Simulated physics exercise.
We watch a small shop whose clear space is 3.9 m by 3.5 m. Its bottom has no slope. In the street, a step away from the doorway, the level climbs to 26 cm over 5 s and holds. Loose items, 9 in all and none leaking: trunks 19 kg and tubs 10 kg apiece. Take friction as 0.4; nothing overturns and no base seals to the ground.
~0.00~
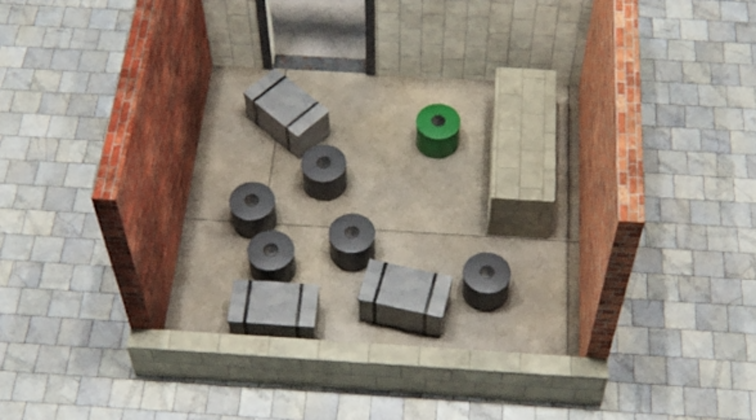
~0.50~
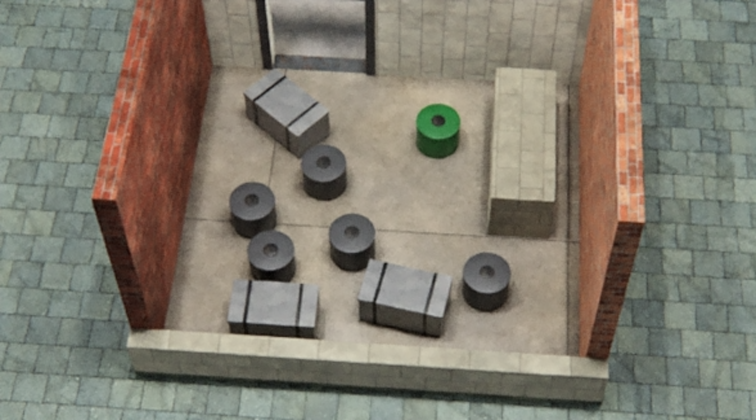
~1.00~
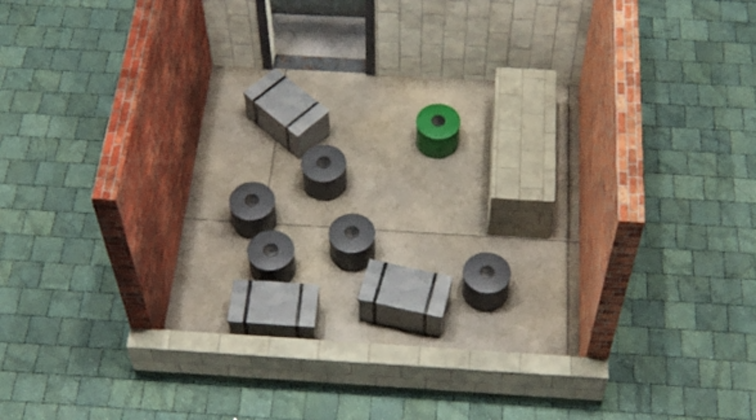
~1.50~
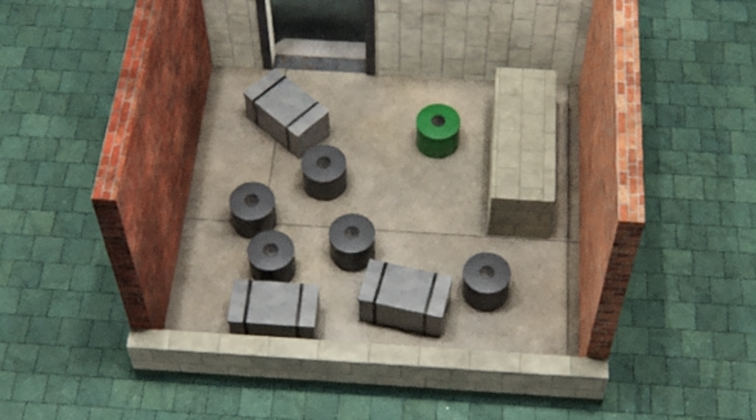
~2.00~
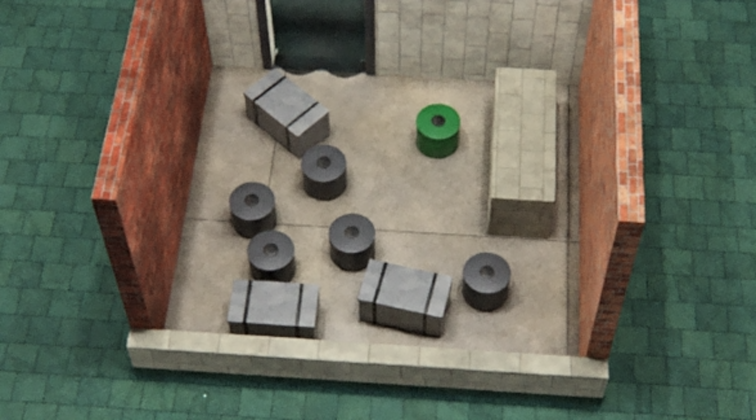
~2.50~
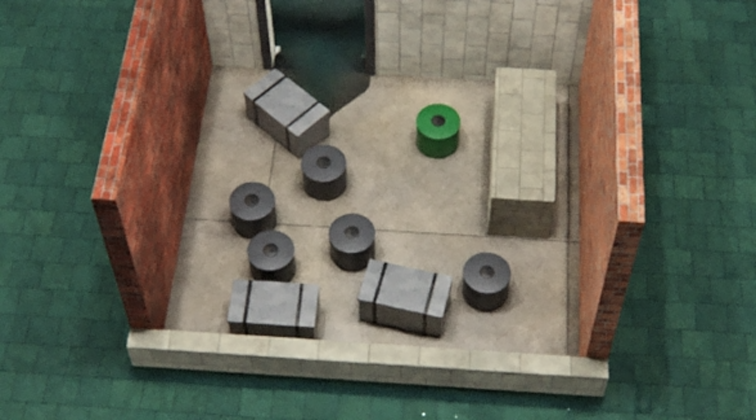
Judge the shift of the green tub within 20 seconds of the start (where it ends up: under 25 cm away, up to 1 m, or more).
The green tub ends far away.
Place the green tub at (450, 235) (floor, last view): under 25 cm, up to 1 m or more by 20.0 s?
It moves a short way.
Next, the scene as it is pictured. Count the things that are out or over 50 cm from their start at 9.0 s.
By then 6.
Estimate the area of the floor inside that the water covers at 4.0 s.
Some 3.0 m2.
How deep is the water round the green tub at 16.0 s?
About 11 cm.
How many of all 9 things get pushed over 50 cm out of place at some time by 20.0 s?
9 of them.
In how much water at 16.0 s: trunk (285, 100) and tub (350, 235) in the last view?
Roughly 15 and 18 cm.
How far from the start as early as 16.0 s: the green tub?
About 140 cm.
After 4.0 s the green tub is near (438, 121), 0.0 m from its start, aground; 0 afloat.
After 9.0 s the green tub is near (438, 121), 0.0 m from its start, aground; 8 afloat.
After 16.0 s the green tub is near (338, 196), 1.4 m from its start, afloat; 9 afloat.
After 20.0 s the green tub is near (309, 173), 1.5 m from its start, afloat; 9 afloat.
